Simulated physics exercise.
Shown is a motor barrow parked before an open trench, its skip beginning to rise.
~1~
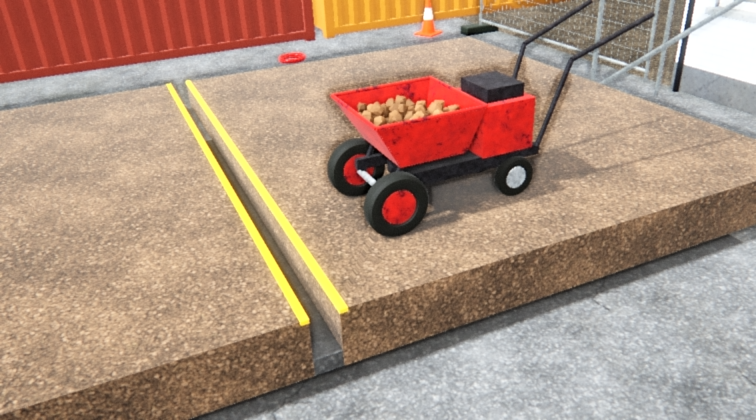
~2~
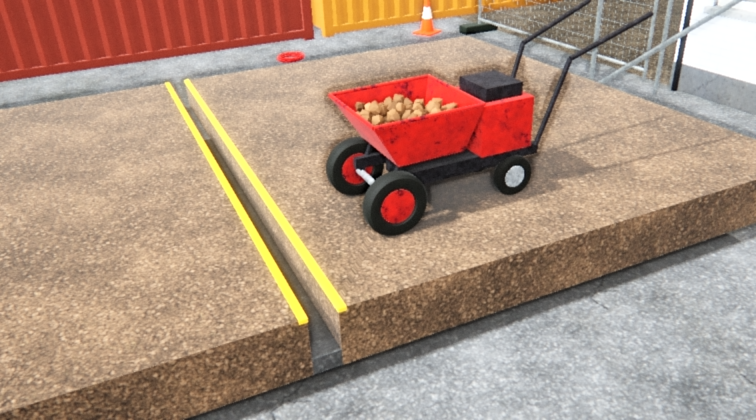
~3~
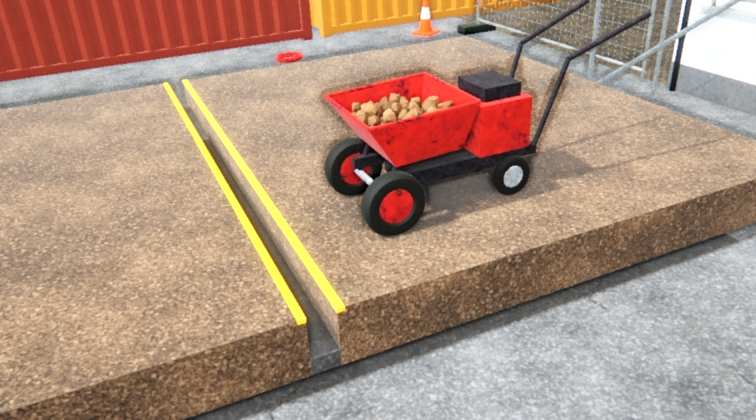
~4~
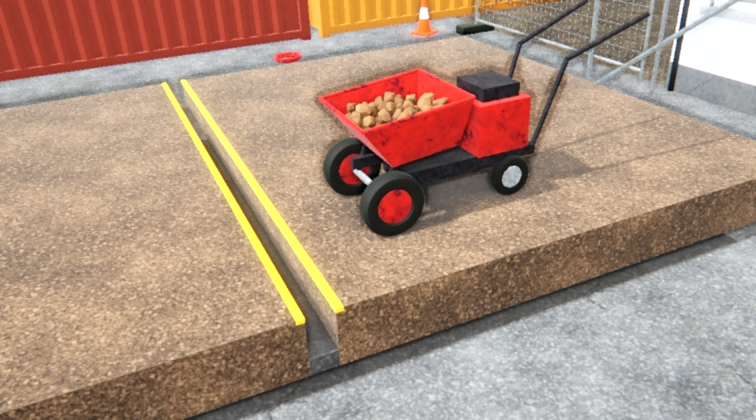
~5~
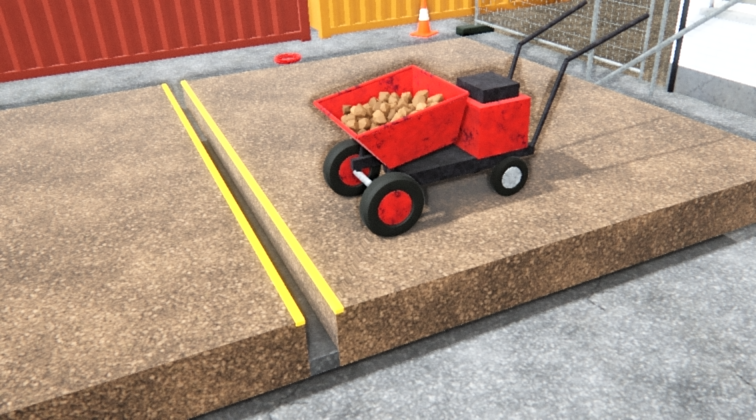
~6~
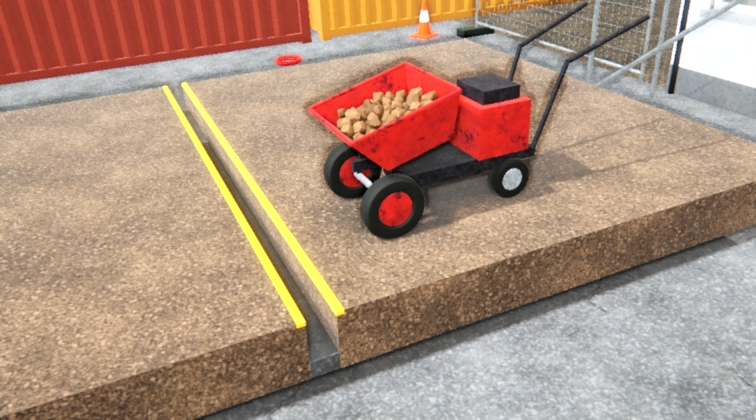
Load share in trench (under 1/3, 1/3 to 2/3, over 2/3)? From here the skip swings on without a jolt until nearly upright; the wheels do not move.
Over 2/3.
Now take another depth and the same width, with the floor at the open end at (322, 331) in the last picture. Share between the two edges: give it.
I'd guess close to 50 percent.
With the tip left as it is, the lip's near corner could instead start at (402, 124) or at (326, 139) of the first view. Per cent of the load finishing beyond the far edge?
Roughly 0 per cent, then roughly 80 per cent.
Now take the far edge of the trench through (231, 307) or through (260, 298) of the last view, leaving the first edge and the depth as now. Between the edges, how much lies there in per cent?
Roughly 100 percent first and 100 percent second.
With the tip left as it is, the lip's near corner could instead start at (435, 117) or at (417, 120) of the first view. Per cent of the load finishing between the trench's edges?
About 10 %, then 20 %.
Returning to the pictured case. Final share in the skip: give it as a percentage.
5 in a hundred, roughly.
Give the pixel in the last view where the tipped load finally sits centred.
Resting centre, last frame: Roughly (274, 252).
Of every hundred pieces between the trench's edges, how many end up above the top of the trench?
I'd put it near 20 per cent.
Soon, skip tipped steeply; all in the skip.
A while on, skip tipped right over; most in the skip; a stray few short of the trench; a small part in or heaped over the trench; a stray few beyond it; a stray few falling.
Towards the end, skip tipped right over; a small part in the skip; a small part short of the trench; about two thirds in or heaped over the trench; a small part beyond it.
Finally, skip tipped right over; a stray few in the skip; a small part short of the trench; most in or heaped over the trench; a small part beyond it.
